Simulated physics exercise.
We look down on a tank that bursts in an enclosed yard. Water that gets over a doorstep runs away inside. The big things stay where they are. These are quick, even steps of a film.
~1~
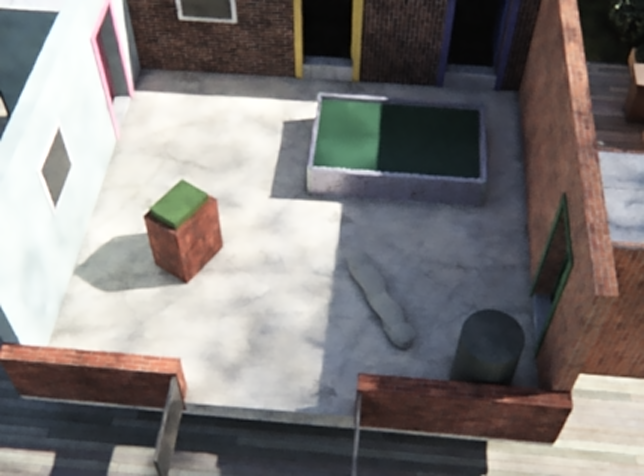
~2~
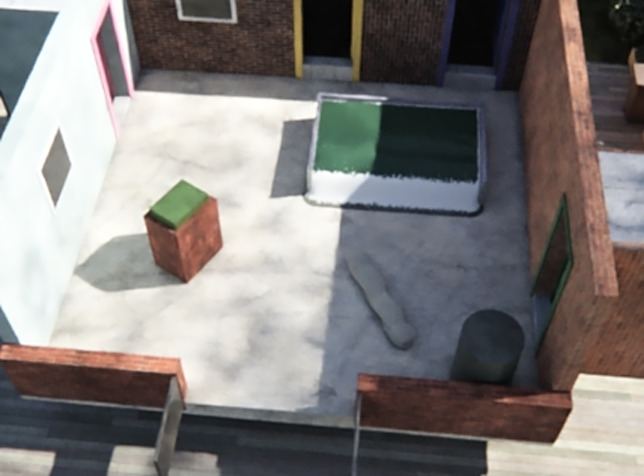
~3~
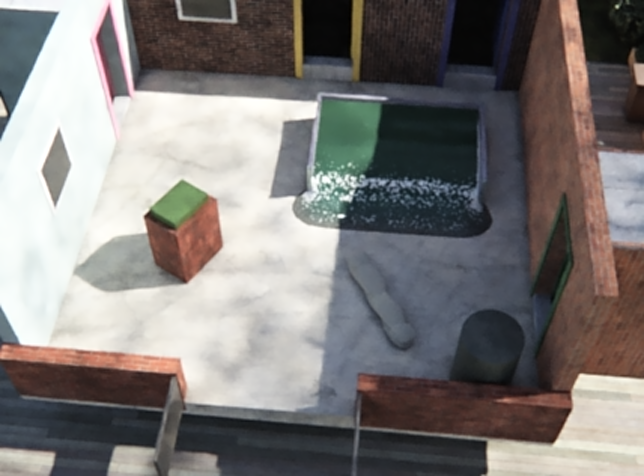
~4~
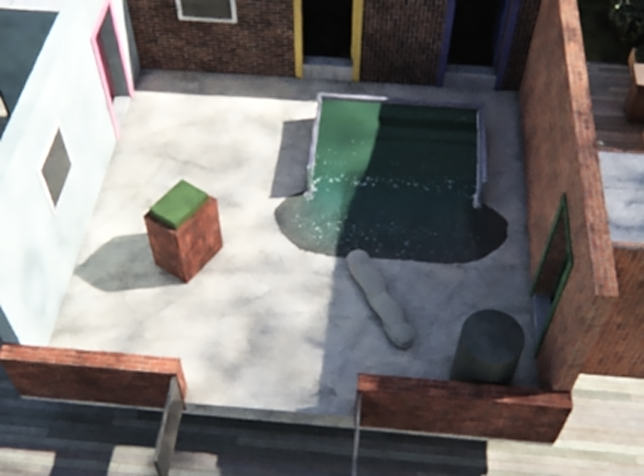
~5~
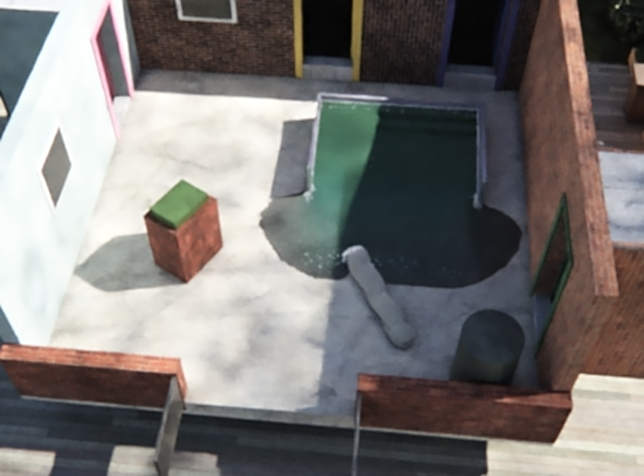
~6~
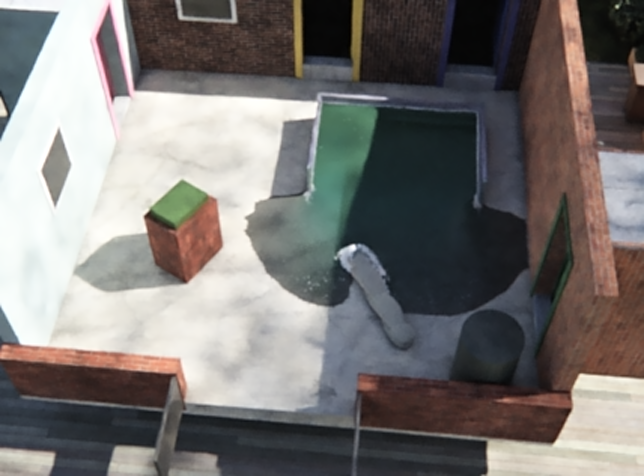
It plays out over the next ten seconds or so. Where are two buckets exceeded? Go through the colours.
The pink door admits no more than that; the blue door admits no more than that; the yellow door admits no more than that; the green door lets in a lot.
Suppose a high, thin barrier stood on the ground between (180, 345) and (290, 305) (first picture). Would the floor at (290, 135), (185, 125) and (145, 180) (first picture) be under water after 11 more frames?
As listed: Dry, dry, clear.
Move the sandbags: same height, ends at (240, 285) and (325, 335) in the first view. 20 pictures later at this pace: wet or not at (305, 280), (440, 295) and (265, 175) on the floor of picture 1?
One after the other: Under water, flooded, no water.
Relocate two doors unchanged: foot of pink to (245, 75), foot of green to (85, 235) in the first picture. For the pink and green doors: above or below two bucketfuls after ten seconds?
The pink door stays under; the green door stays under.
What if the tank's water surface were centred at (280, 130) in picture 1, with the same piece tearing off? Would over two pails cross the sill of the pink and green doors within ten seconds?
In short: The pink door takes less; the green door holds.
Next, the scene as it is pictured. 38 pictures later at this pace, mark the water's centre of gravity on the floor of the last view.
Around (321, 274).
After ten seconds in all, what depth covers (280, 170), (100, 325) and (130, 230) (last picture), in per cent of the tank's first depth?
About 0, 16 and 12 per cent.
A moment on, water covers 35 % of the floor; the pink door not reached, the blue door not reached, the yellow door not reached, the green door wet at the sill, nothing in.
Next, water covers 45 % of the floor; the pink door not reached, the blue door not reached, the yellow door not reached, the green door wet at the sill, nothing in.
Then, water covers 45 % of the floor; the pink door not reached, the blue door not reached, the yellow door not reached, the green door over two buckets in.
Later, water covers 65 % of the floor; the pink door not reached, the blue door not reached, the yellow door not reached, the green door far over two buckets in.
In the end, water covers 90 % of the floor; the pink door wet at the sill, nothing in, the blue door wet at the sill, nothing in, the yellow door wet at the sill, nothing in, the green door far over two buckets in.
